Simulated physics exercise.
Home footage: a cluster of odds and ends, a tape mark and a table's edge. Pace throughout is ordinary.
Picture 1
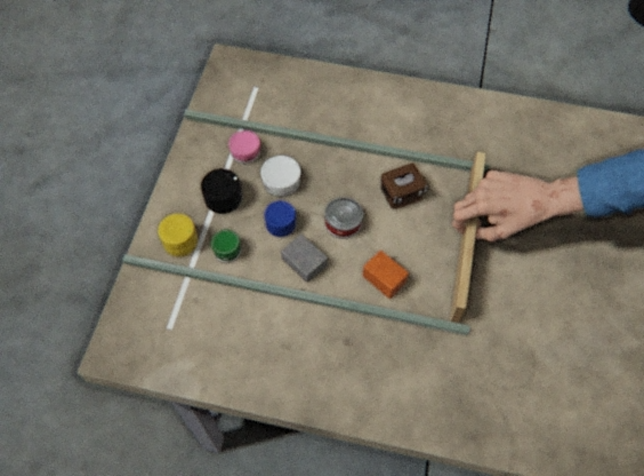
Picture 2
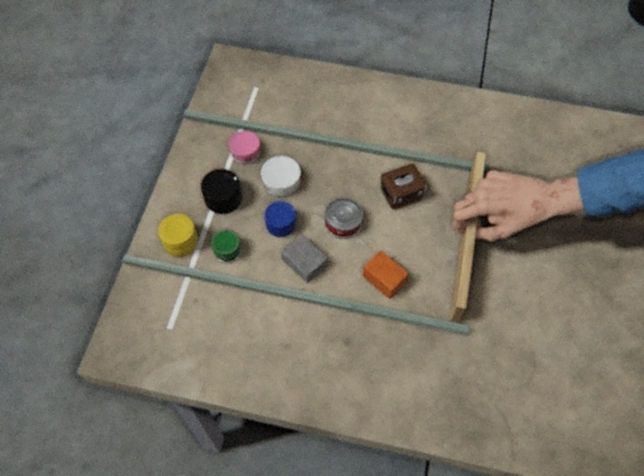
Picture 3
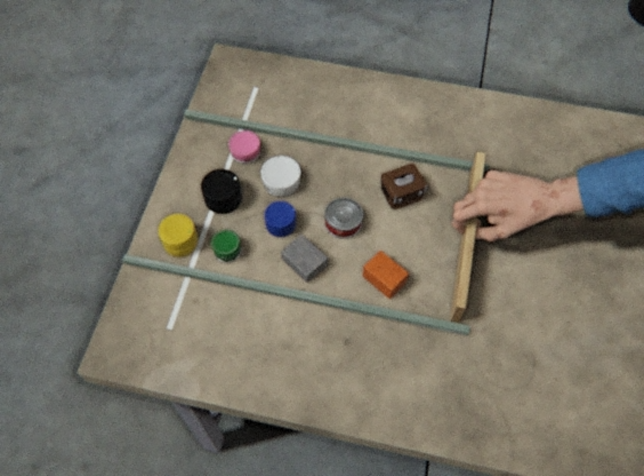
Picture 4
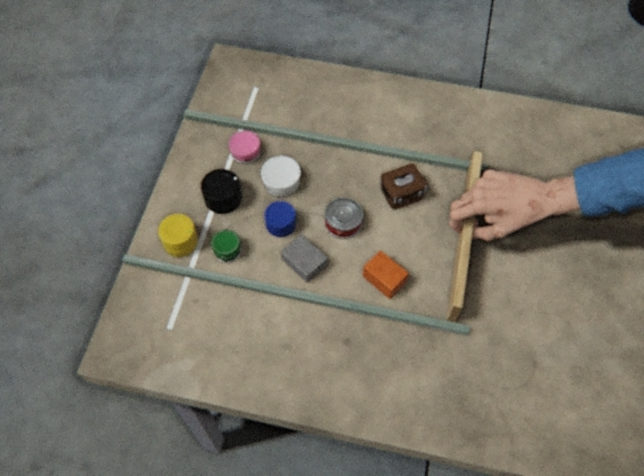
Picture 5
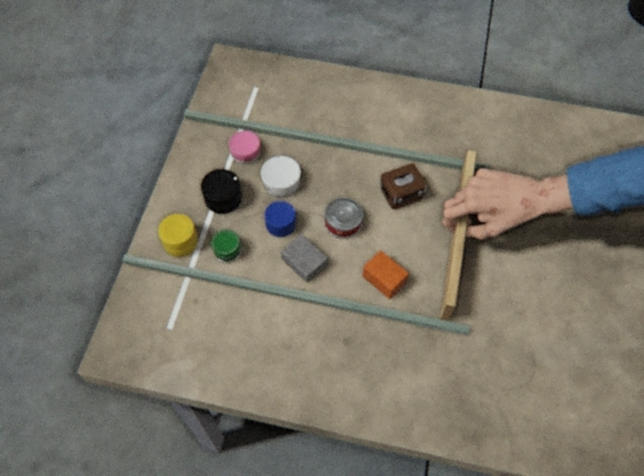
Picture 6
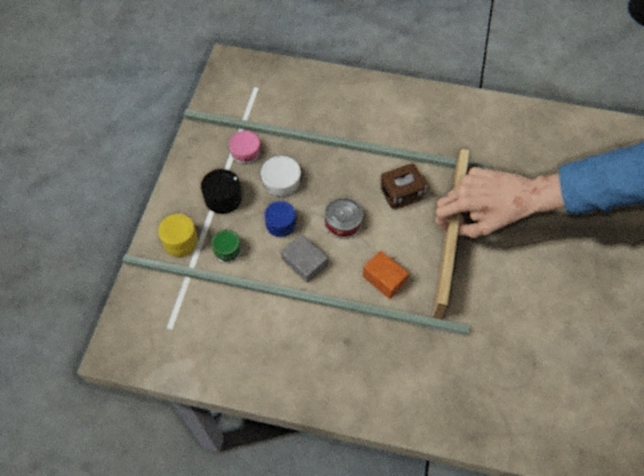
On a tabletop, a hand slides a wooden board slightly left toward unmoving lids and blocks.
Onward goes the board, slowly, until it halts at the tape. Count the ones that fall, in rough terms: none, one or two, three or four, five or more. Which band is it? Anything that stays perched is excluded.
Basically the losses over the end count one or two in this one.
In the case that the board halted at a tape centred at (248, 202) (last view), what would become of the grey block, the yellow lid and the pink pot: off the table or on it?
The grey block? It is safe. The yellow lid? It does not stay. The pink pot? It is safe.
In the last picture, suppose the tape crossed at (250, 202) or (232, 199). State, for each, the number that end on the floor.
In that order 1 and 2.
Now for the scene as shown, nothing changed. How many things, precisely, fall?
It is 2, no more and no fewer.
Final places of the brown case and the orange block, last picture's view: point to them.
I'd say approximately (219, 133) and then (179, 243).
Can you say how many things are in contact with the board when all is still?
Count: 5.
Soon after, none off yet; yellow lid at rest near (179, 236); black lid at rest near (222, 191); pink pot at rest near (245, 147).
At rest, the number that fall off is one or two; fallen, green pot and yellow lid.
